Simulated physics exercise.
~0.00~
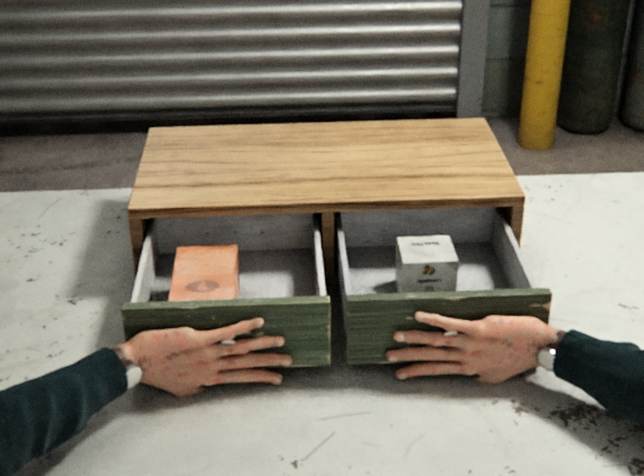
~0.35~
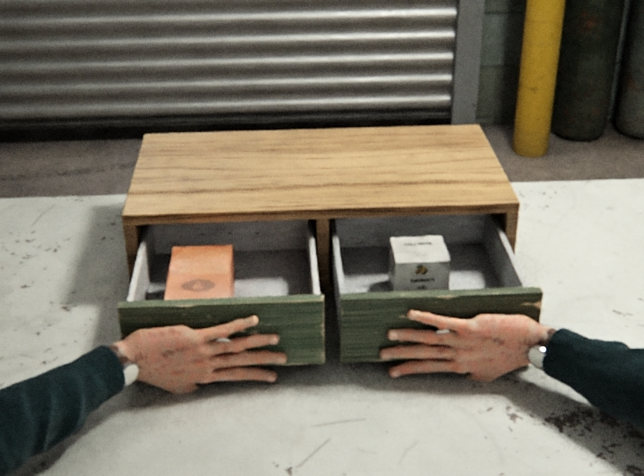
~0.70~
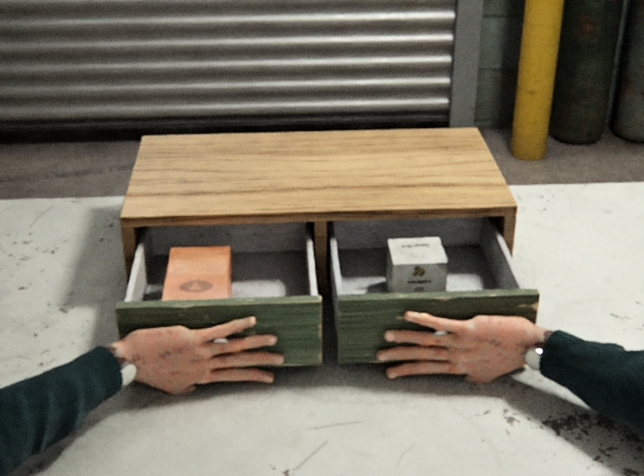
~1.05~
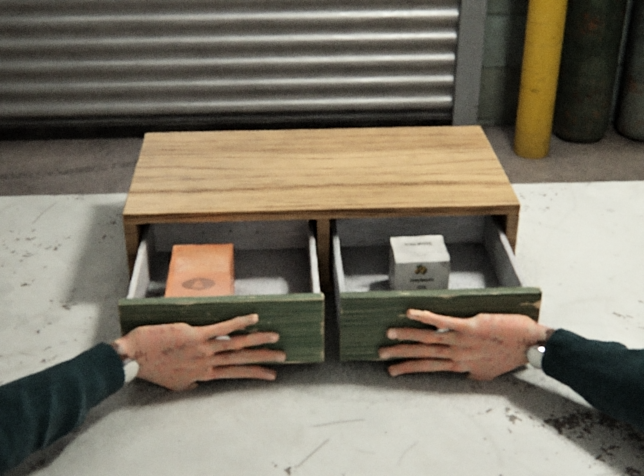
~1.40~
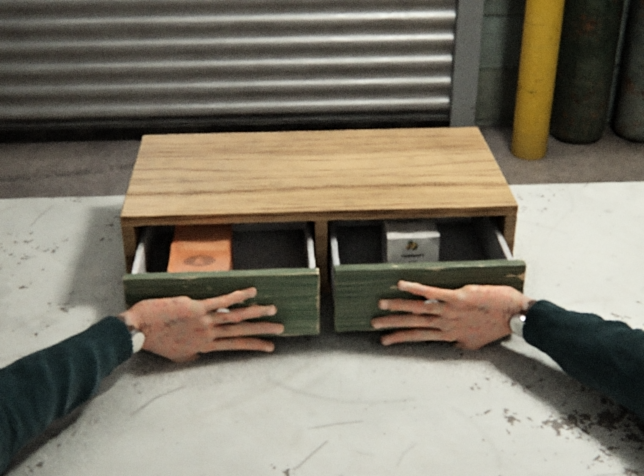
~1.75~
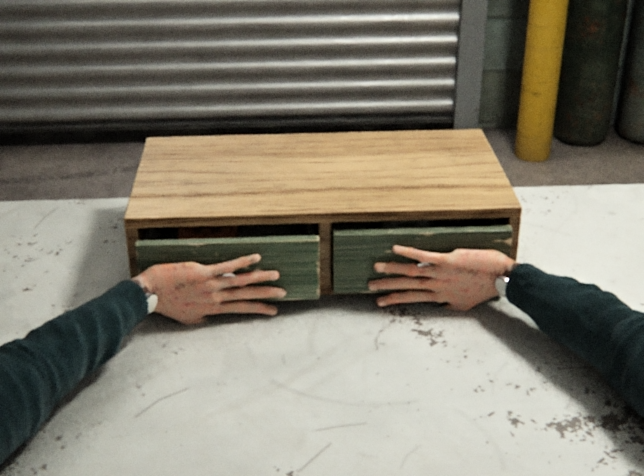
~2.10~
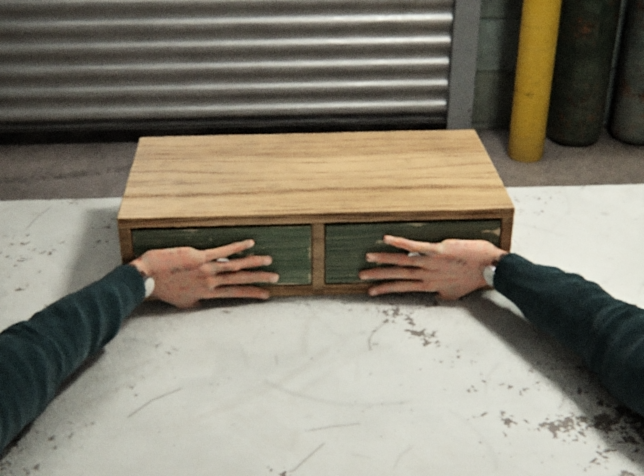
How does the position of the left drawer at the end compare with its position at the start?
At the start the left drawer is pulled out toward the viewer, and by the end it is pushed back all the way into the wooden cabinet.
